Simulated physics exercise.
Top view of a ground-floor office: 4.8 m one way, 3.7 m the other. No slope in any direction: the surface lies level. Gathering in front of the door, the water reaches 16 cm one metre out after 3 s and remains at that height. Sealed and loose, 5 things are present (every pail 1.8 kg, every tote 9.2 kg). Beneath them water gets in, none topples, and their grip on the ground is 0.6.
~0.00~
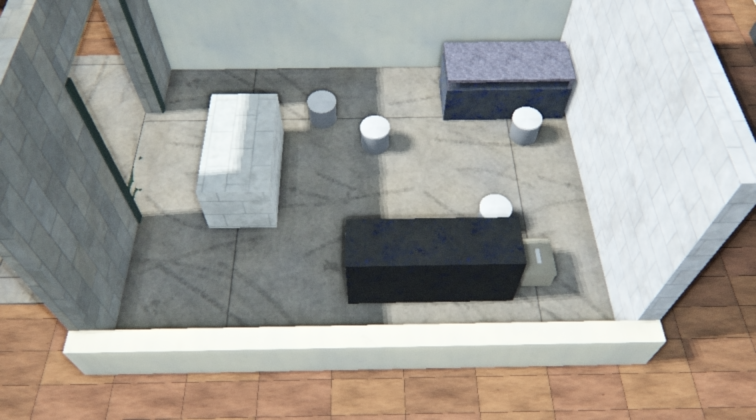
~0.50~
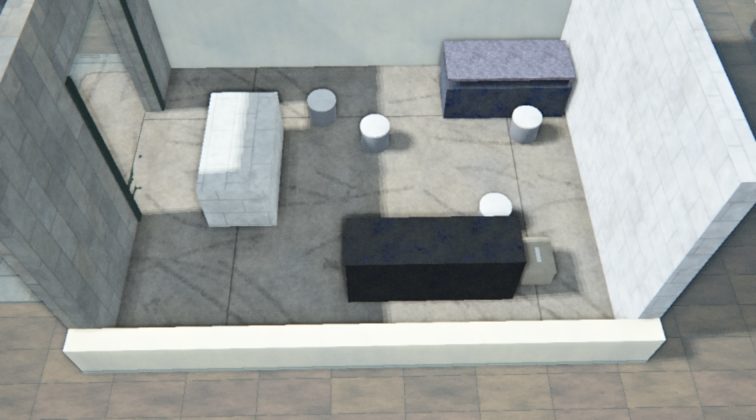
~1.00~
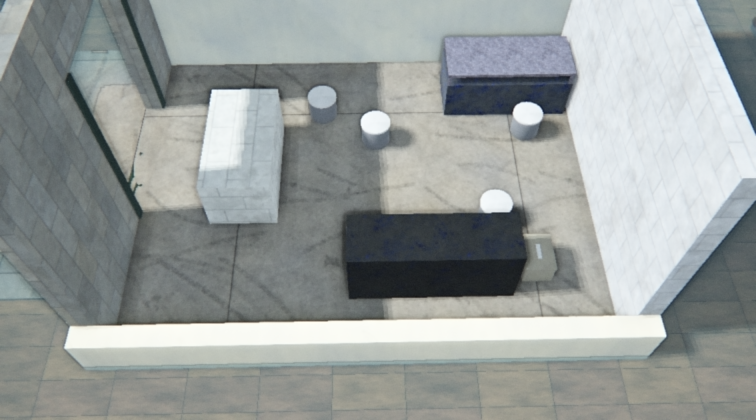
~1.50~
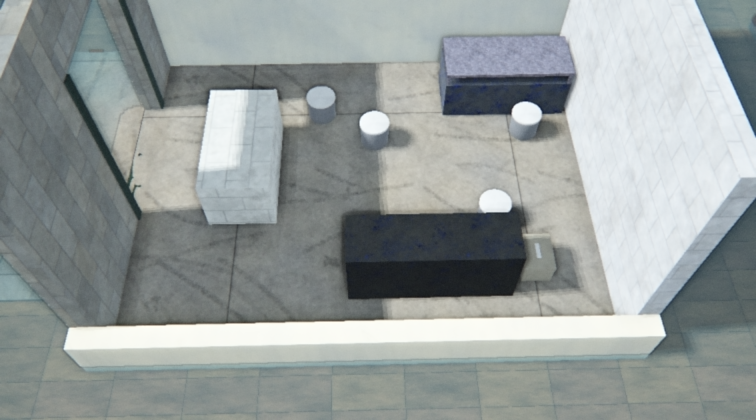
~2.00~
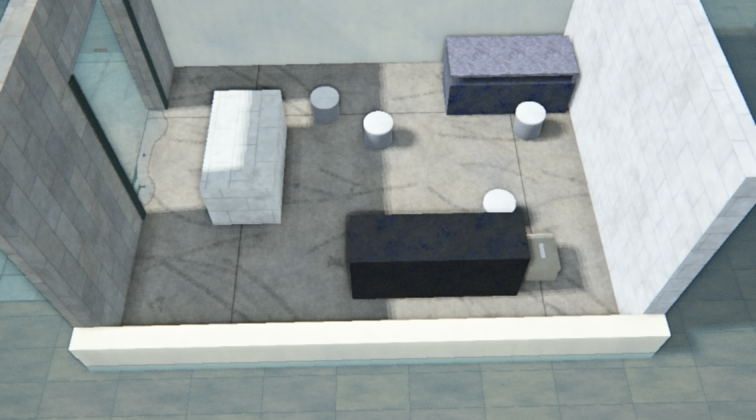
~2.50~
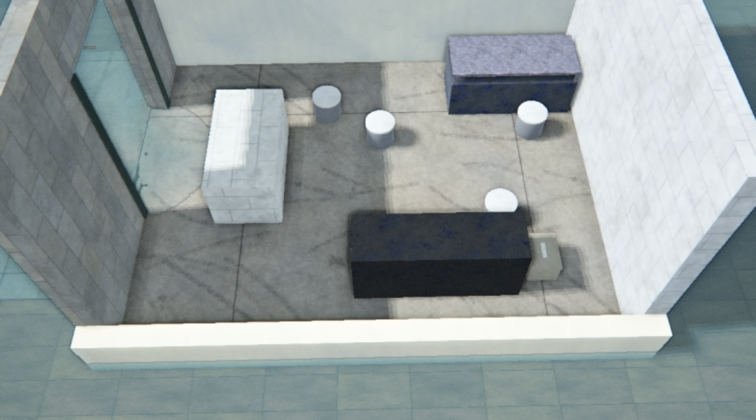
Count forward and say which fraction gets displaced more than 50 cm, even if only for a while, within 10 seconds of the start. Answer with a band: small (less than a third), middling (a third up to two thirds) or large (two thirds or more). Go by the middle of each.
Small.
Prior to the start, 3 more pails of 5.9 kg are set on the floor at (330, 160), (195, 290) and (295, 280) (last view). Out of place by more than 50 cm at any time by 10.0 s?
Respectively, lower, higher and lower.
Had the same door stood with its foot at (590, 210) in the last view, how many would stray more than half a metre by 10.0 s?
Count: 3.
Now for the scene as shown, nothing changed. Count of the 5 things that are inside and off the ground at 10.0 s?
At that moment 3.
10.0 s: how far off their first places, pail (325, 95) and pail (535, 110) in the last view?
Respectively 40 and 0 centimetres.
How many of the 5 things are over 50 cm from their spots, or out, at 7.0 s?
I make it 0.
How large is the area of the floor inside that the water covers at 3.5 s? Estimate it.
Some 1.5 m2 of it.
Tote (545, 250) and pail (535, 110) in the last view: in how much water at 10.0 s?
Around 4 cm and 1 cm.
After 3.5 s 0 of 5 are over 50 cm from their spots; 0 afloat.
After 4.5 s 0 of 5 are over 50 cm from their spots; 0 afloat.
After 7.0 s 0 of 5 are over 50 cm from their spots; 0 afloat.
After 10.0 s 0 of 5 are over 50 cm from their spots, and 1 have been at some point; 3 afloat.
